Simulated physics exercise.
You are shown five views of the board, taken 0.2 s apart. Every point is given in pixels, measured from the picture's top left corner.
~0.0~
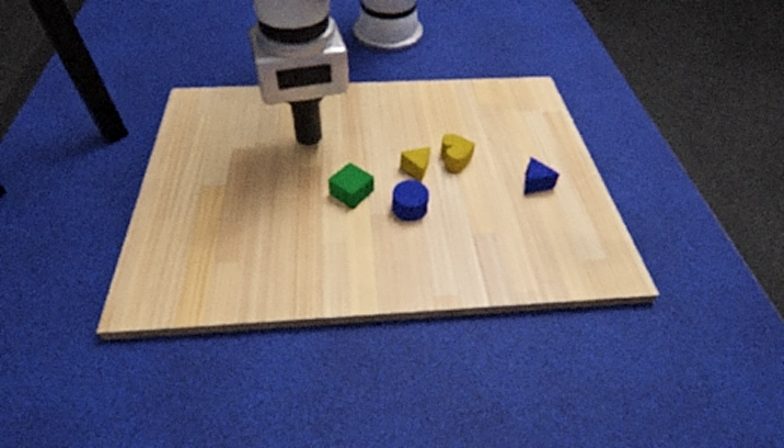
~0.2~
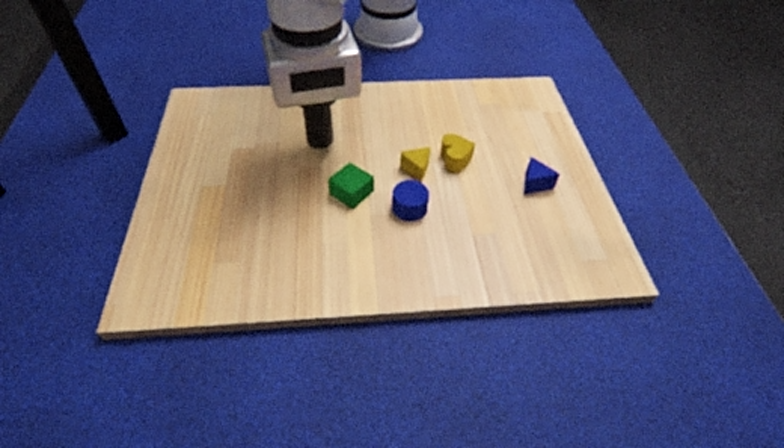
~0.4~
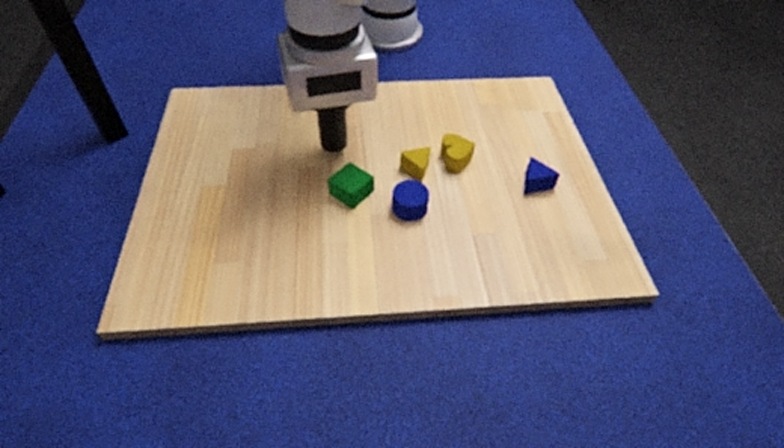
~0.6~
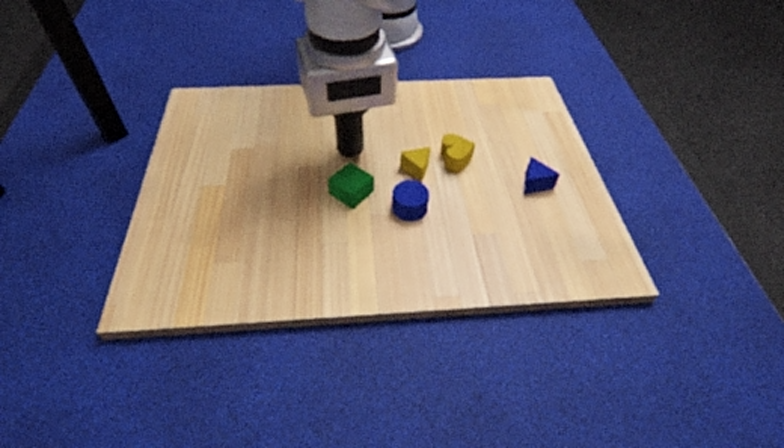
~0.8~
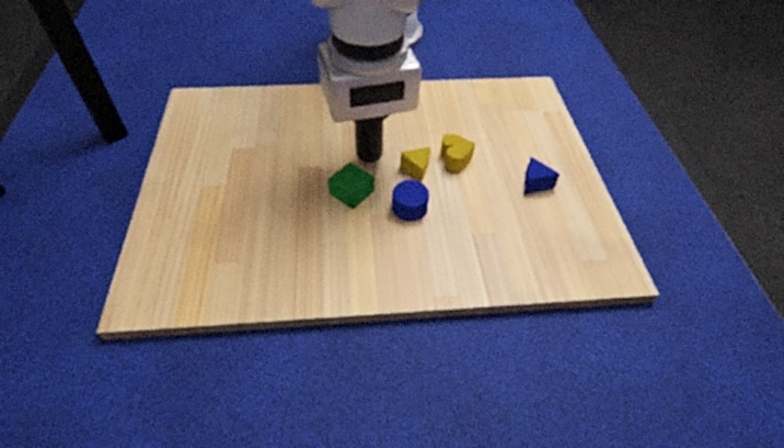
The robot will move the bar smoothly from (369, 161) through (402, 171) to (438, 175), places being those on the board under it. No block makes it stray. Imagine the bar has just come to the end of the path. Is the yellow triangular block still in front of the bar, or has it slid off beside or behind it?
In the end it is ahead.
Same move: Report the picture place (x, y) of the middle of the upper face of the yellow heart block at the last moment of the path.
Near (479, 144).
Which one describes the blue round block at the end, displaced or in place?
The blue round block will stay where it is.
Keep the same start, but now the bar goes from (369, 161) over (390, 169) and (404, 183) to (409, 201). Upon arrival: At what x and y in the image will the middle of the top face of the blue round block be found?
Roughly at (416, 212).
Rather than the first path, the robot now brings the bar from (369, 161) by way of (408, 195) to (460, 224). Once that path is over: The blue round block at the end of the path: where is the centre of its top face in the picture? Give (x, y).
I'd say the blue round block ends with its top centre at (438, 229).
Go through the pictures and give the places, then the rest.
Lower end of the bar (309, 137), tops of blocks, green four-sided block (351, 177), blue round block (411, 192), yellow triangular block (418, 155), yellow heart block (458, 145), in the first picture.
Bar (320, 140), blocks as before, in the second picture.
Bar (334, 144), blocks as before, in the third picture.
Bar (350, 148), blocks as before, in the fourth picture.
Bar (369, 153), green four-sided block (351, 177), blue round block (411, 192), yellow triangular block (418, 155), yellow heart block (458, 145), in the fifth picture.
What follows on the original path. Halfway along, bar (403, 163); yellow triangular block (435, 158).
At the end, bar (439, 167); green four-sided block not moved; blue round block not moved; yellow triangular block (472, 161), turned 15° anticlockwise; yellow heart block (479, 144), turned 70° anticlockwise.
